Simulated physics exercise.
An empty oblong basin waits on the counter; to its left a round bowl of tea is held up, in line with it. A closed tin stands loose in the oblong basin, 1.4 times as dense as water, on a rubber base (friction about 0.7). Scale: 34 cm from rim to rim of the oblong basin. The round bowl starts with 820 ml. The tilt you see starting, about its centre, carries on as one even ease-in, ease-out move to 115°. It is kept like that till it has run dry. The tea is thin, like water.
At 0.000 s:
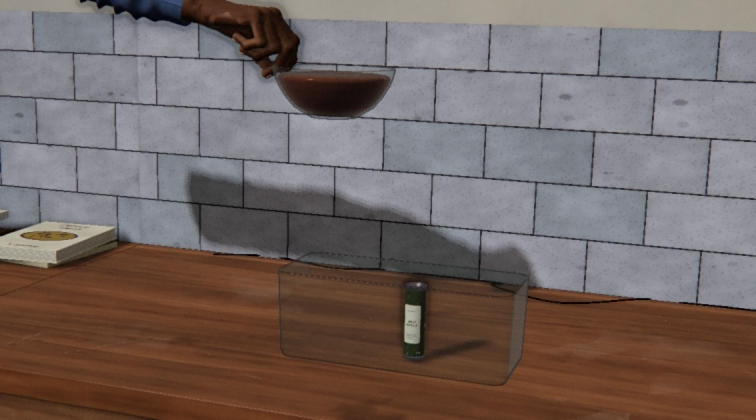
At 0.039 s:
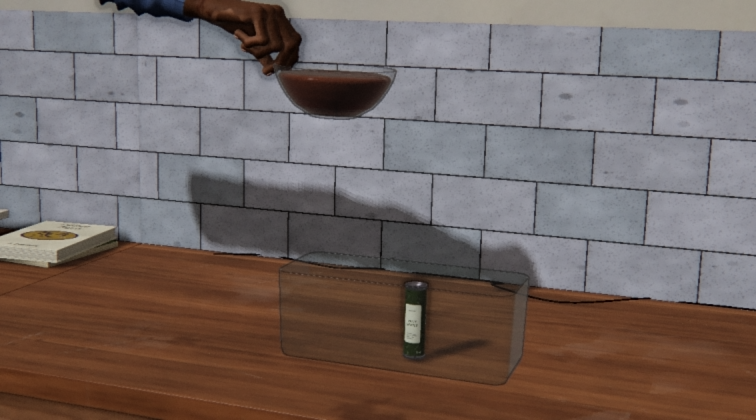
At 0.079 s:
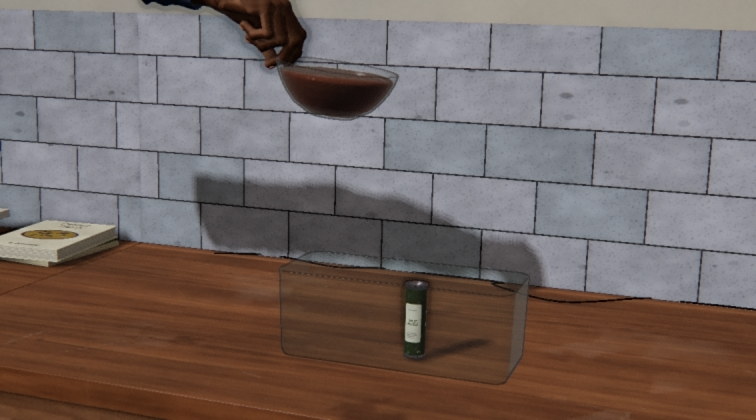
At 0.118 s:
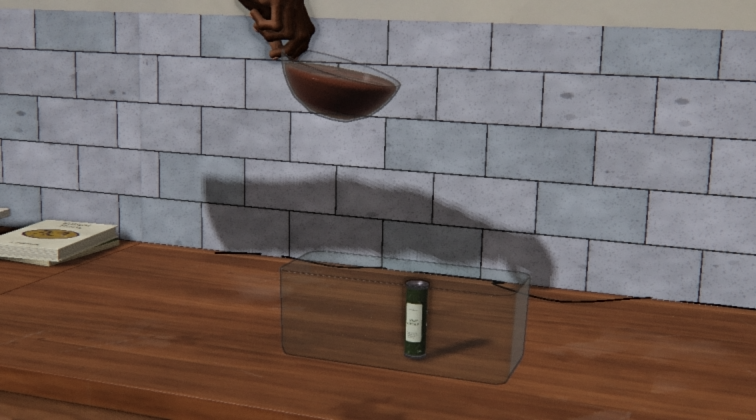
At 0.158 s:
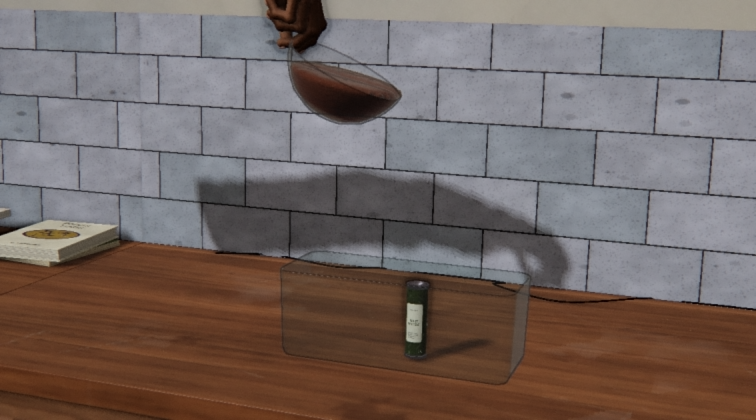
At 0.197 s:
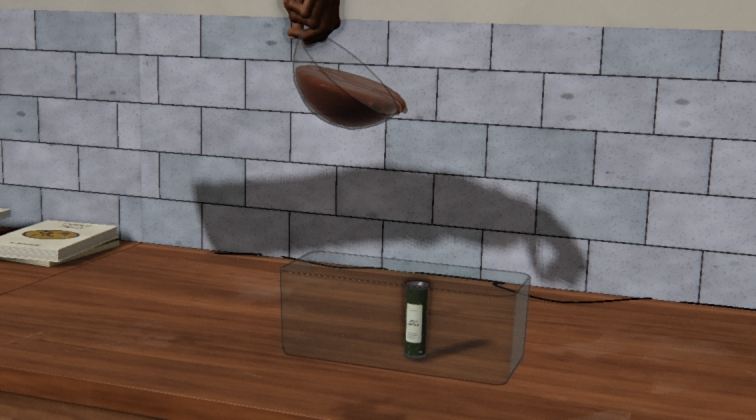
A hand holds a clear round bowl of reddish-brown liquid above a wooden counter, seen from slightly above against a grey-blue tiled wall. Below sits a transparent oblong basin with a small dark green, pale-labelled container standing inside, and pale books lie at far left. The hand steadily tips the bowl rightward, liquid reaching its lowered rim, as shadows shift and the view stays still.
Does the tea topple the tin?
The tin remains upright.
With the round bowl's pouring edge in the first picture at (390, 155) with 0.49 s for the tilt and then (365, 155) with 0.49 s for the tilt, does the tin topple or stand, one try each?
First it goes over; then it falls.
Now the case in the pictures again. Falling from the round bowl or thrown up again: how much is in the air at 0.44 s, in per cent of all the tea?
Some 74 per cent.
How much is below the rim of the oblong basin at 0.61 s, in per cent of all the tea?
Near 84 in a hundred.
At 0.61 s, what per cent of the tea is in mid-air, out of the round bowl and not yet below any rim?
Some 12 per cent.
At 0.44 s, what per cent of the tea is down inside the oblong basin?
About 26 per cent.
By 0.44 s the tilt is 111° and 0 per cent is still to pour; the tin stands where it began.
By 0.61 s the tilt is 115° and 0 per cent is still to pour; the tin stands where it began.
By 0.79 s the tilt is 115° and 0 per cent is still to pour; the tin stands where it began.
By 0.99 s the tilt is 115° and 0 per cent is still to pour; the tin stands where it began.
At rest the tin stands where it began.
